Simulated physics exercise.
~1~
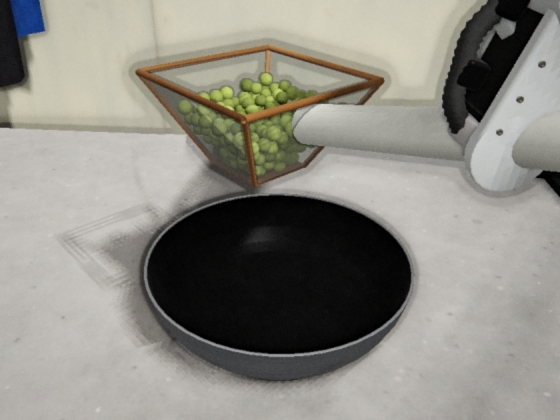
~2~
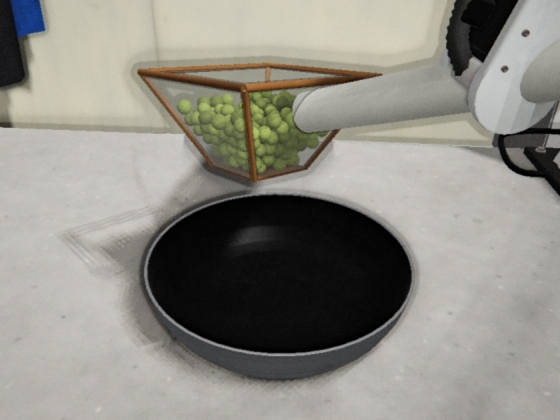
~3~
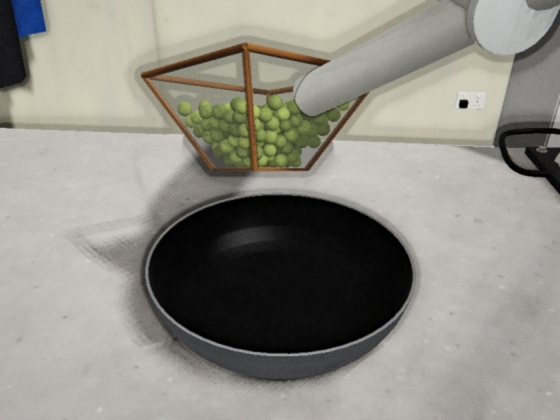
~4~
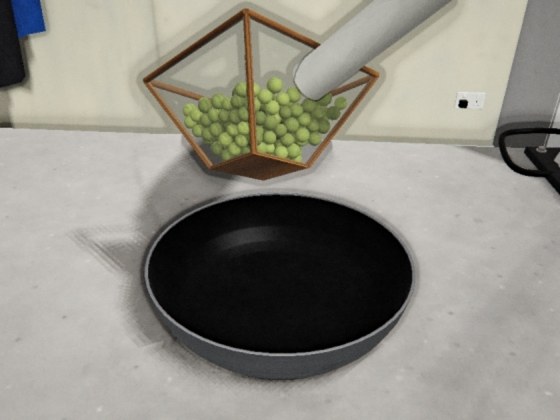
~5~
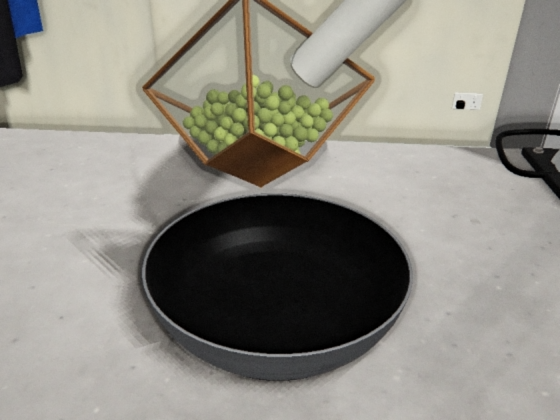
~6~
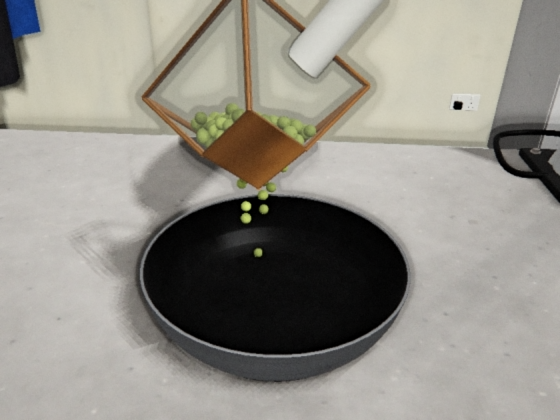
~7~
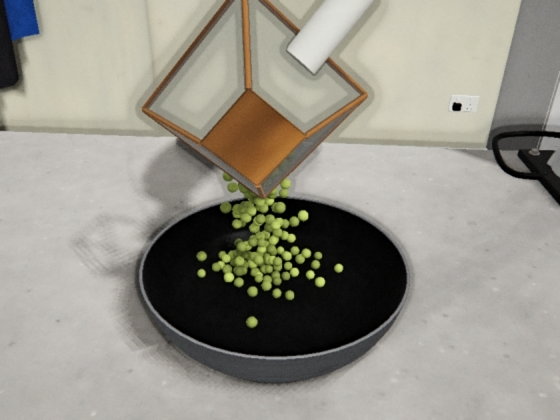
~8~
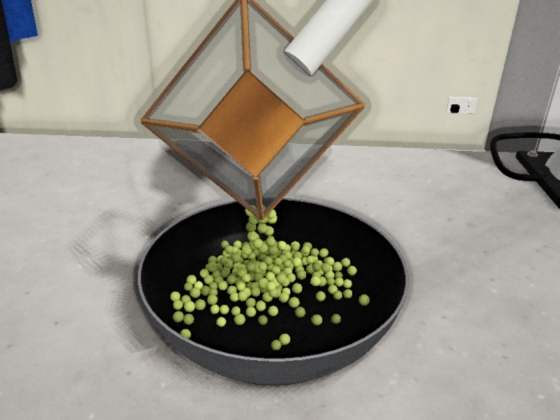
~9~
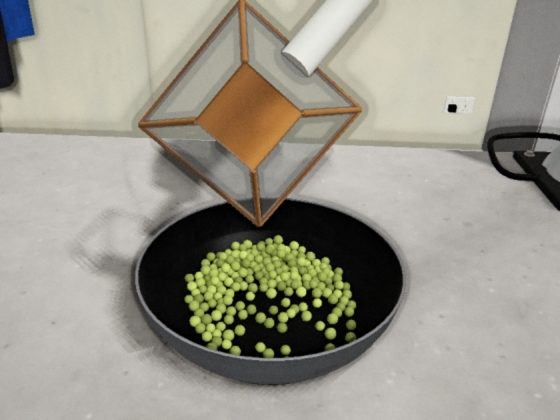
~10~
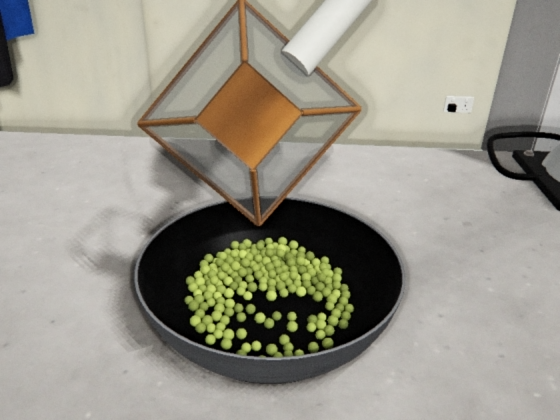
A robot arm tilts a clear, brown-edged scoop of green peas above a black pan, and the peas spill over its lower corner, first a few and then in a stream. The scoop comes to rest empty, with the peas heaped in the pan.
